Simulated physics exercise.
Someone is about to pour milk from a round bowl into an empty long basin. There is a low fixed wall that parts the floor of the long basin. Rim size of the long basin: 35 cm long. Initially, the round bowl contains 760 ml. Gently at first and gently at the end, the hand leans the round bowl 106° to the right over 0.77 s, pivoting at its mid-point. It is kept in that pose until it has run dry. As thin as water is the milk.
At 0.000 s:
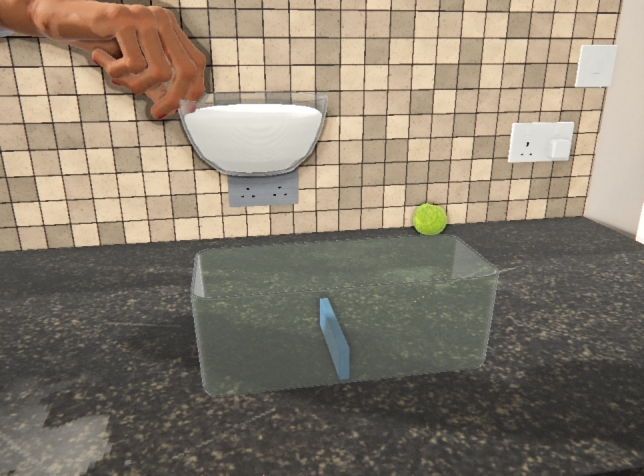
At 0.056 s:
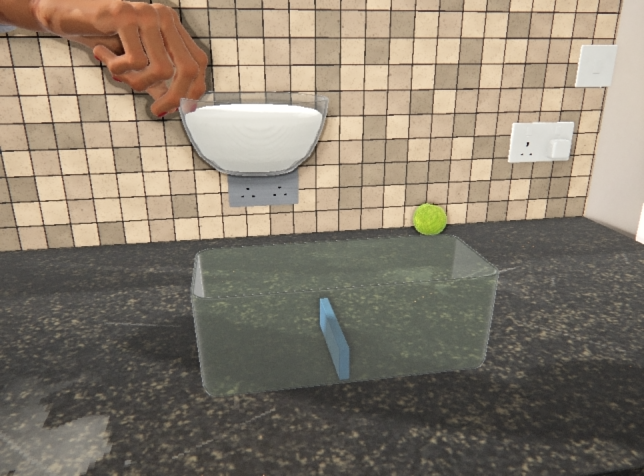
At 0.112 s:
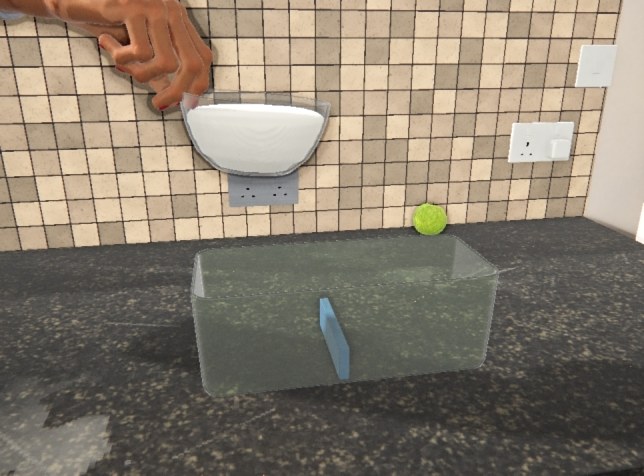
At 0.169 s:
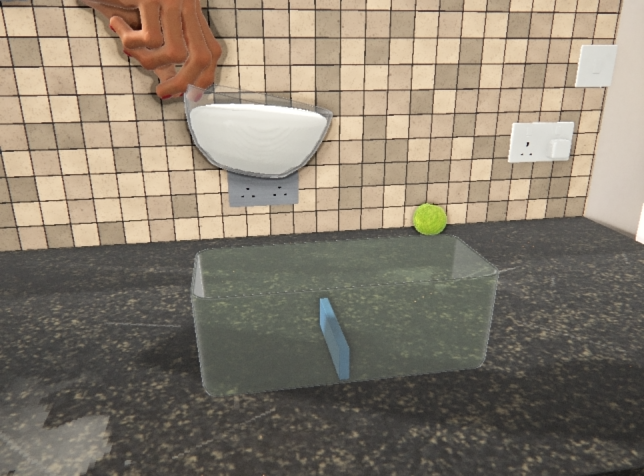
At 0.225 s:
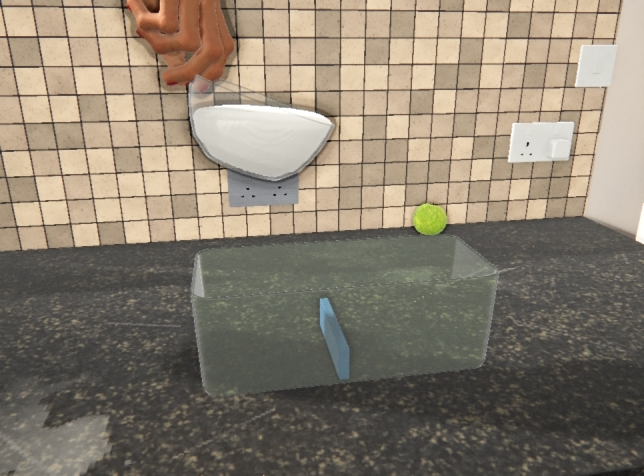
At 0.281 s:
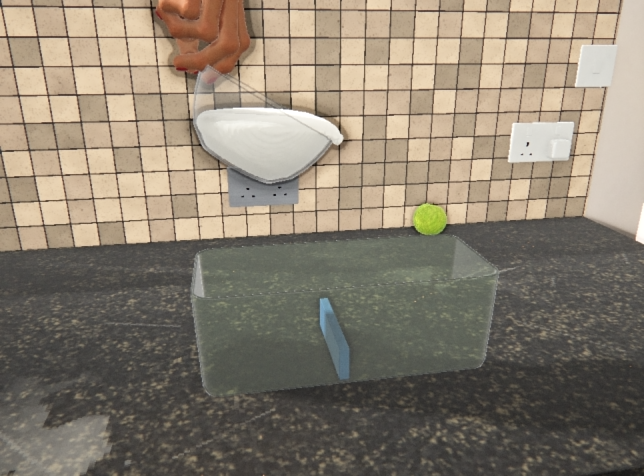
The clip shows a hand holding a clear round bowl of white milk above a long transparent basin with a blue divider, then tilting the bowl to the right, gradually at first and further after, until milk reaches its right rim.
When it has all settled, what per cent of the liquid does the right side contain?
The right side contains about 84 per cent.
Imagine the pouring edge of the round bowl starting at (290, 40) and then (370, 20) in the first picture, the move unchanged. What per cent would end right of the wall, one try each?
75 then 85 %.
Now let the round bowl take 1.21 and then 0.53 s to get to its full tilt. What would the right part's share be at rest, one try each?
About 90 %, then about 75 %.
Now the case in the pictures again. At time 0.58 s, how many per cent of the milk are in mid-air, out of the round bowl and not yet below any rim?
It comes to roughly 42 per cent.
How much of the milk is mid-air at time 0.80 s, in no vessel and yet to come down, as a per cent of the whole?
5 per cent, roughly.
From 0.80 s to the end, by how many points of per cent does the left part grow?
I'd put it at some 3 percent.
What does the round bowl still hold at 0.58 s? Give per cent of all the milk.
Some 18 % of it is still there.
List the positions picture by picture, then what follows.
In the first picture, it leans 0°; its right rim is at (325, 98); the milk meets the walls at (184, 114) and (320, 111); the long basin's rim runs from (195, 274) to (476, 254); the wall's top is at (333, 323).
In the second picture, it leans 1°; its right rim is at (326, 100); the milk meets the walls at (185, 113) and (320, 112).
In the third picture, it leans 5°; its right rim is at (328, 105); the milk meets the walls at (187, 111) and (322, 114).
In the fourth picture, it leans 12°; its right rim is at (330, 114); the milk meets the walls at (190, 110) and (325, 116).
In the fifth picture, it leans 21°; its right rim is at (331, 125); the milk meets the walls at (193, 111) and (330, 118).
In the sixth picture, it leans 31°; its right rim is at (330, 139); the milk meets the walls at (197, 116) and (330, 129); 5 per cent is over the edge.
After 0.58 s the tilt is 91° and 18 per cent is still to pour, 0 is left of the wall and 39 right of it.
After 0.80 s the tilt is 106° and 0 per cent is still to pour, 12 is left of the wall and 83 right of it.
After 1.02 s the tilt is 106° and 0 per cent is still to pour, 15 is left of the wall and 84 right of it.
After 1.27 s the tilt is 106° and 0 per cent is still to pour, 15 is left of the wall and 84 right of it.
In the end 15 per cent lies left of the wall, 84 right of it and 1 outside.
